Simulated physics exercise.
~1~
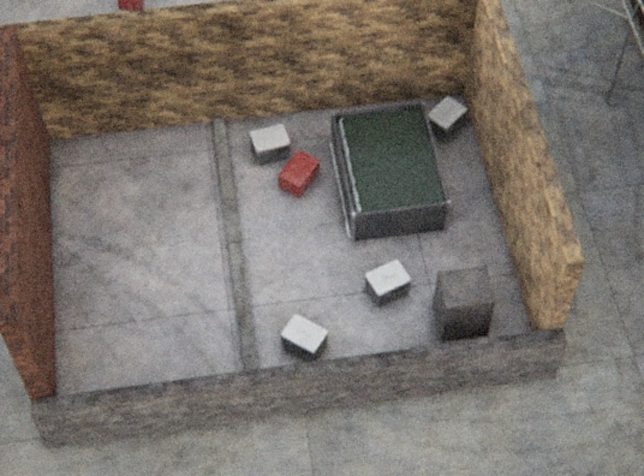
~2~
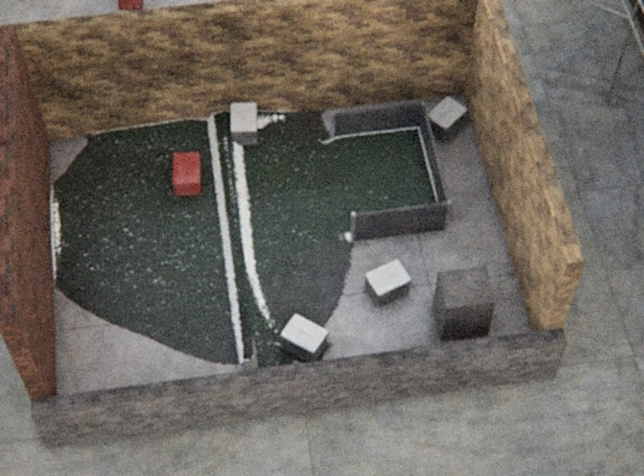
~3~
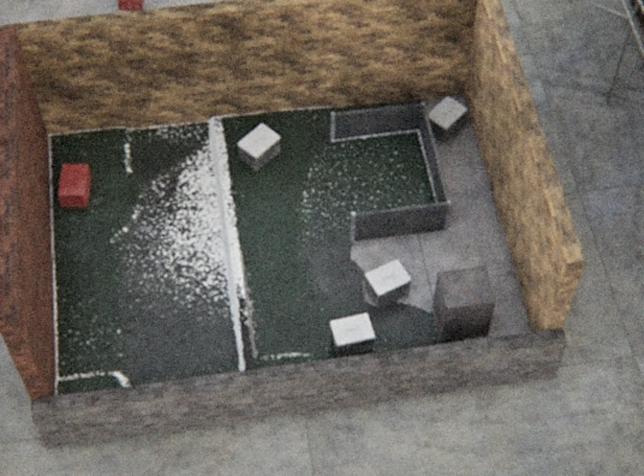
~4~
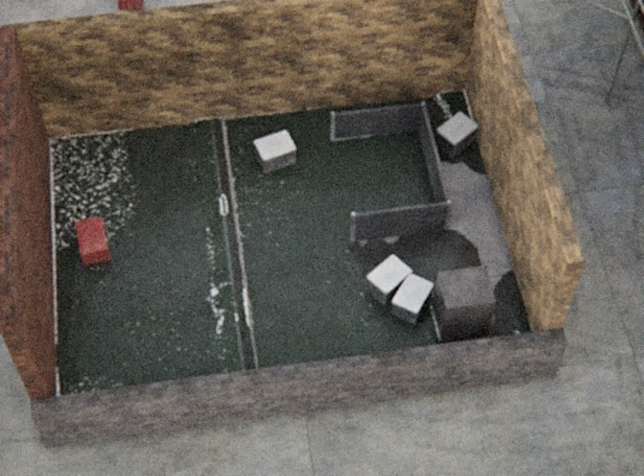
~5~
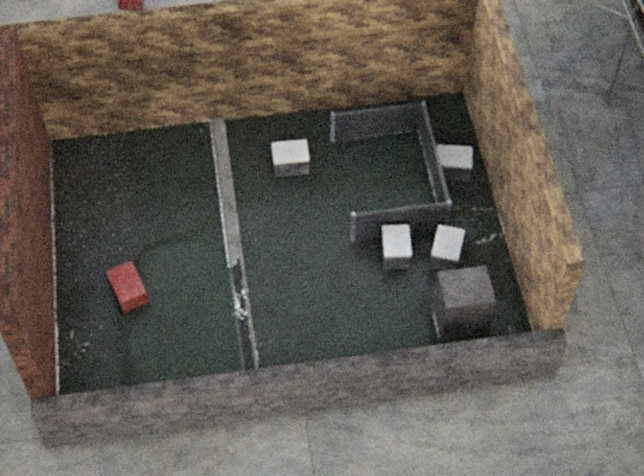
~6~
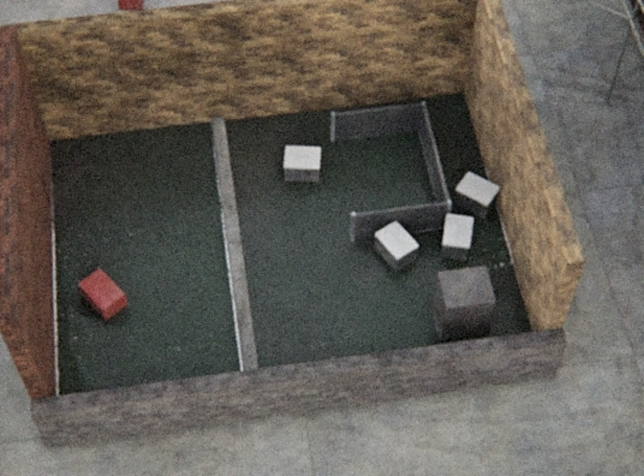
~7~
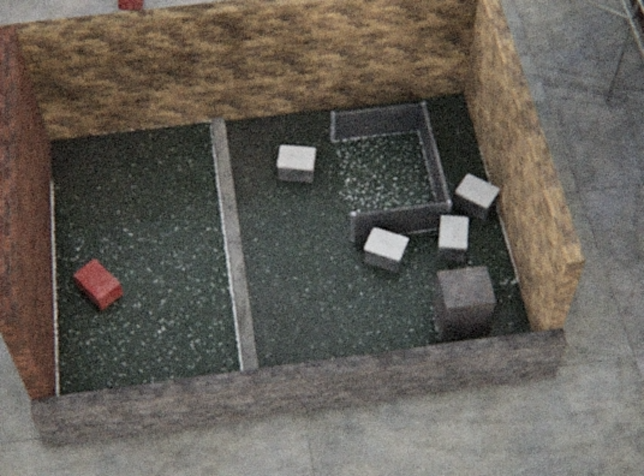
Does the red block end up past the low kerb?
Yes, the rush of water carries the red block over the kerb, and it ends up floating on the left side of the pad.
